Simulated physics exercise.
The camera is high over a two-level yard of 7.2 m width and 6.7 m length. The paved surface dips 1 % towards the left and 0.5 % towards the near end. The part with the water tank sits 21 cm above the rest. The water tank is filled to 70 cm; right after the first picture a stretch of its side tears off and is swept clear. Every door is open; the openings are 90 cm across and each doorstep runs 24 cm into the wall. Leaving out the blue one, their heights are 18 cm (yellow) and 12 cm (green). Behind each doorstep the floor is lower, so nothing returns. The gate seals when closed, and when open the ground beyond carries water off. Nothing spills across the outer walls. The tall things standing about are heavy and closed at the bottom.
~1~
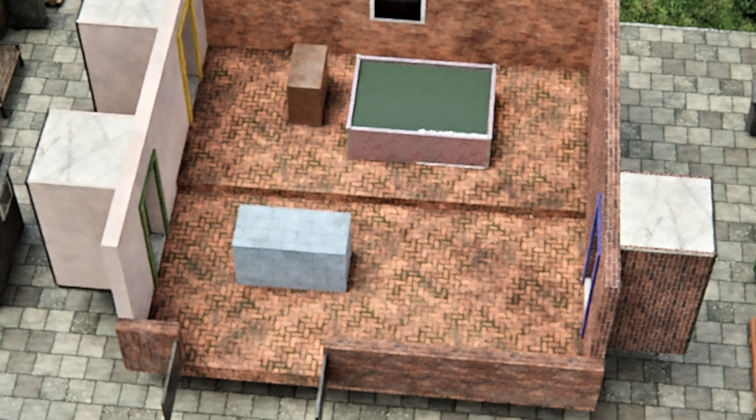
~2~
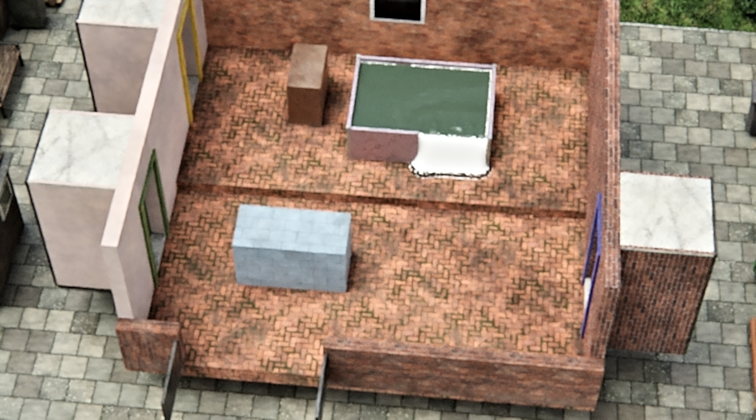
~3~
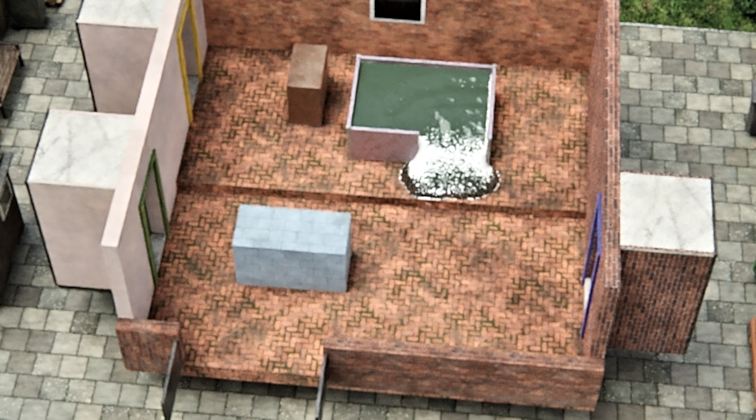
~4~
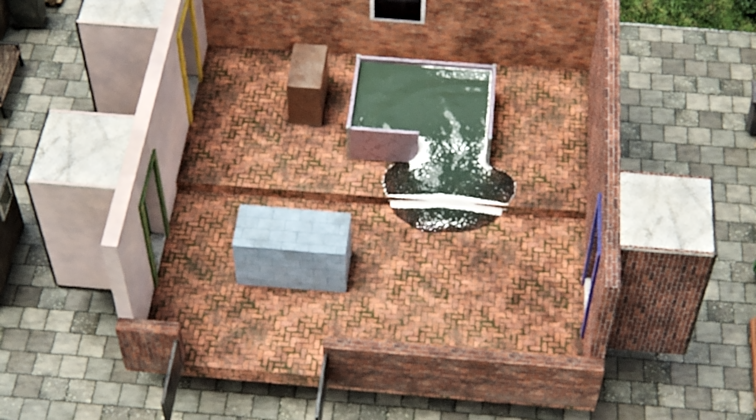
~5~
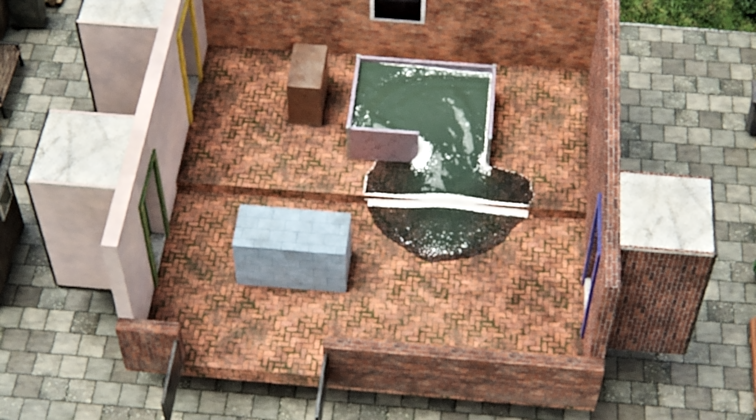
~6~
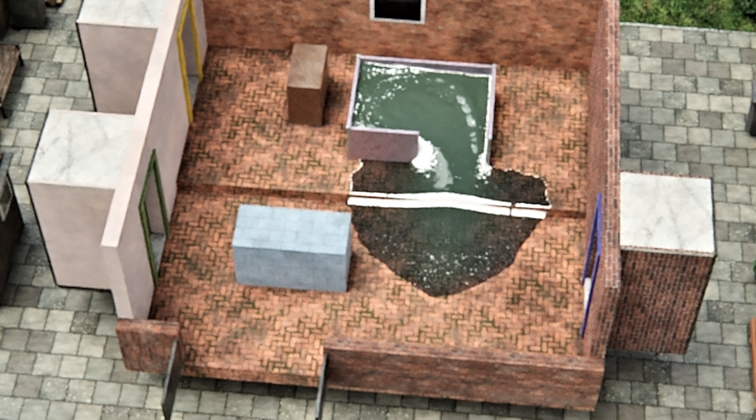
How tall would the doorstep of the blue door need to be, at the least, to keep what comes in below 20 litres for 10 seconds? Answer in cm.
Some 13 cm above the ground.
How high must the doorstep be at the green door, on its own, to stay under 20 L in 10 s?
Roughly 7.5 cm at green.
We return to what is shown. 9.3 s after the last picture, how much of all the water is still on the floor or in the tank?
Some 82 per cent remains.
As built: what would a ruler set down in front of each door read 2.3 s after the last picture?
In cm: Yellow 0, green 0, blue 11.
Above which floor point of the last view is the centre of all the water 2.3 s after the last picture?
At about (438, 235).
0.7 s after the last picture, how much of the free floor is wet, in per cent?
Near 30 per cent is wet.
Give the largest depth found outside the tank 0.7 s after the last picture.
Roughly 34 cm.
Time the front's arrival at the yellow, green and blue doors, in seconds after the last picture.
Yellow not within the 10 s, green 3.2 s, blue 0.9 s.
Then, 0.7 s after the last picture water covers 30 % of the floor, deepest (34 cm) near (465, 175); it has not reached the blue door.
Then, 2.3 s after the last picture water covers 45 % of the floor, deepest (34 cm) near (563, 335); 11 cm at the blue door, 0 litres in over its 23 cm doorstep.
Then, 9.3 s after the last picture water covers 55 % of the floor, deepest (16 cm) near (271, 242); 7 cm at the blue door, 0 litres in over its 23 cm doorstep.
At the blue door as built, the water peaked near 20 cm, 3.1 s after the last picture.
Run again over the same 10 s with other heights there, 31 litres in over 11.5 cm, 8 litres over 16 cm. The limit of 20 litres is kept from about 13 cm up.
